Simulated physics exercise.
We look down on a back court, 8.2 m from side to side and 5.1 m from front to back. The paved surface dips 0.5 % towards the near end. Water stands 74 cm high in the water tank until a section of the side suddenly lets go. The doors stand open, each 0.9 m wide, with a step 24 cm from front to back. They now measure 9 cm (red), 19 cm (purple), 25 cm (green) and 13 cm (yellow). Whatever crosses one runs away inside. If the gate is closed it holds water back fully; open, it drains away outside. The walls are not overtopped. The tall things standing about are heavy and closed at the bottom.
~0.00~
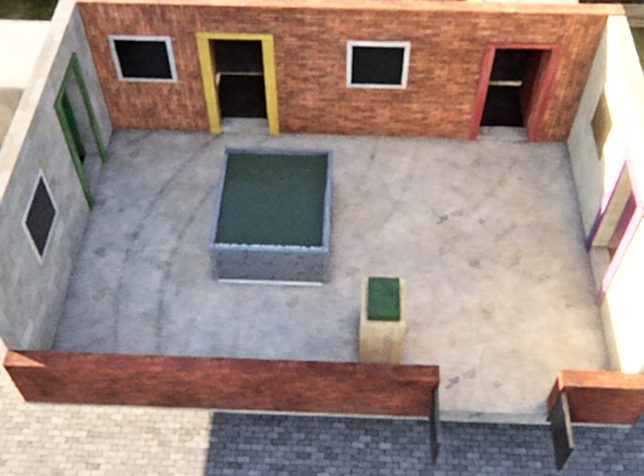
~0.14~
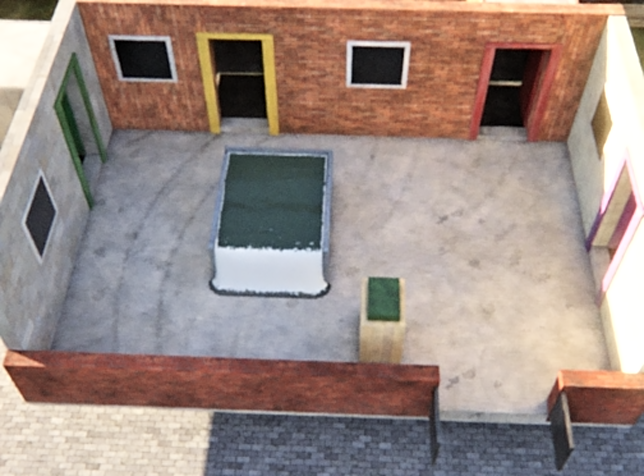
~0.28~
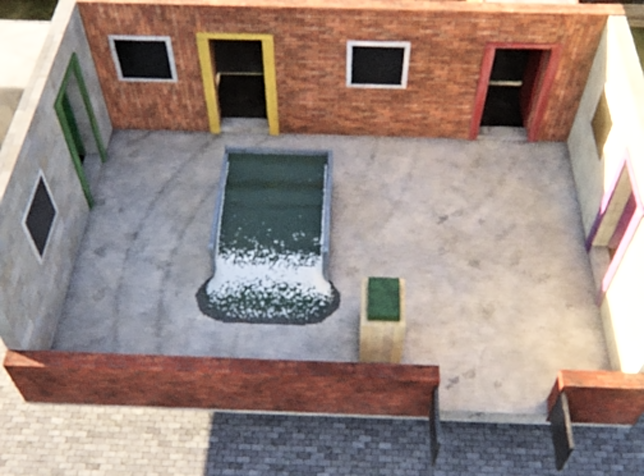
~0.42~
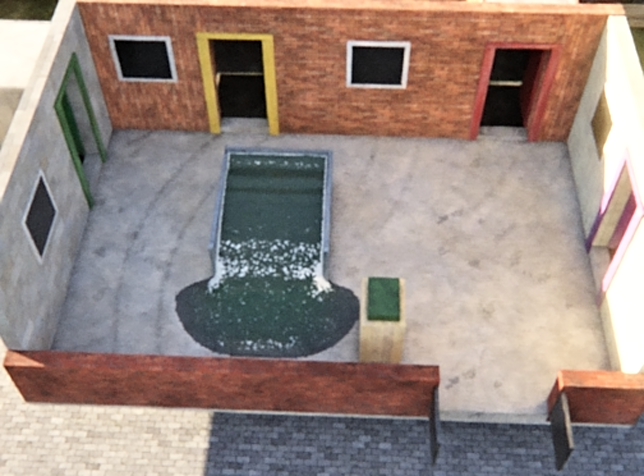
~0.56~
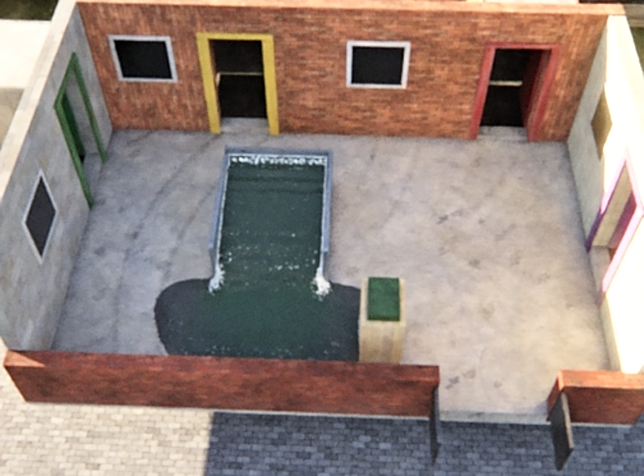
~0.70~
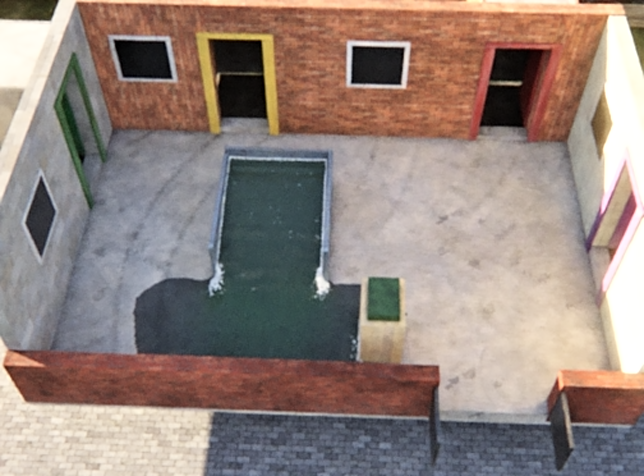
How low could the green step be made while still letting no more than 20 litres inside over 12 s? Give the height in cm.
Some 6 cm above the ground.
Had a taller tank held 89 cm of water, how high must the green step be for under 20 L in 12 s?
About 7.5 cm.
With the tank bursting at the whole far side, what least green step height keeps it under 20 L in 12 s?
Some 14.0 cm.
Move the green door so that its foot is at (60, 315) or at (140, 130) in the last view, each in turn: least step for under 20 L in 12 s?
Roughly 20 and 13.5 cm.
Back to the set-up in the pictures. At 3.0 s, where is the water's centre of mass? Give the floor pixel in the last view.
Around (259, 316).
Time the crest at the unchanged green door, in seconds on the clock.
At about 9.0 s.
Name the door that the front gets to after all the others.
Last comes the red one.
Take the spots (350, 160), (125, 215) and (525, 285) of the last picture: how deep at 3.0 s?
About 0, 3 and 2 cm.
After 1.4 s water covers 20 % of the floor, deepest (48 cm) near (255, 387); it has not reached the green door.
After 3.0 s water covers 50 % of the floor, deepest (34 cm) near (43, 380); 3 cm at the green door, 0 litres in over its 25 cm step.
After 12.0 s water covers 100 % of the floor, deepest (16 cm) near (612, 401); 6 cm at the green door, 0 litres in over its 25 cm step.
At the green door as built, the water arrived by 2.9 s and peaked near 10 cm at 9.0 s.
With a step of 5 cm, 29 litres would have come in within the 12 s; with 6.5 cm, 14 litres. So under 20 litres takes about 6 cm.
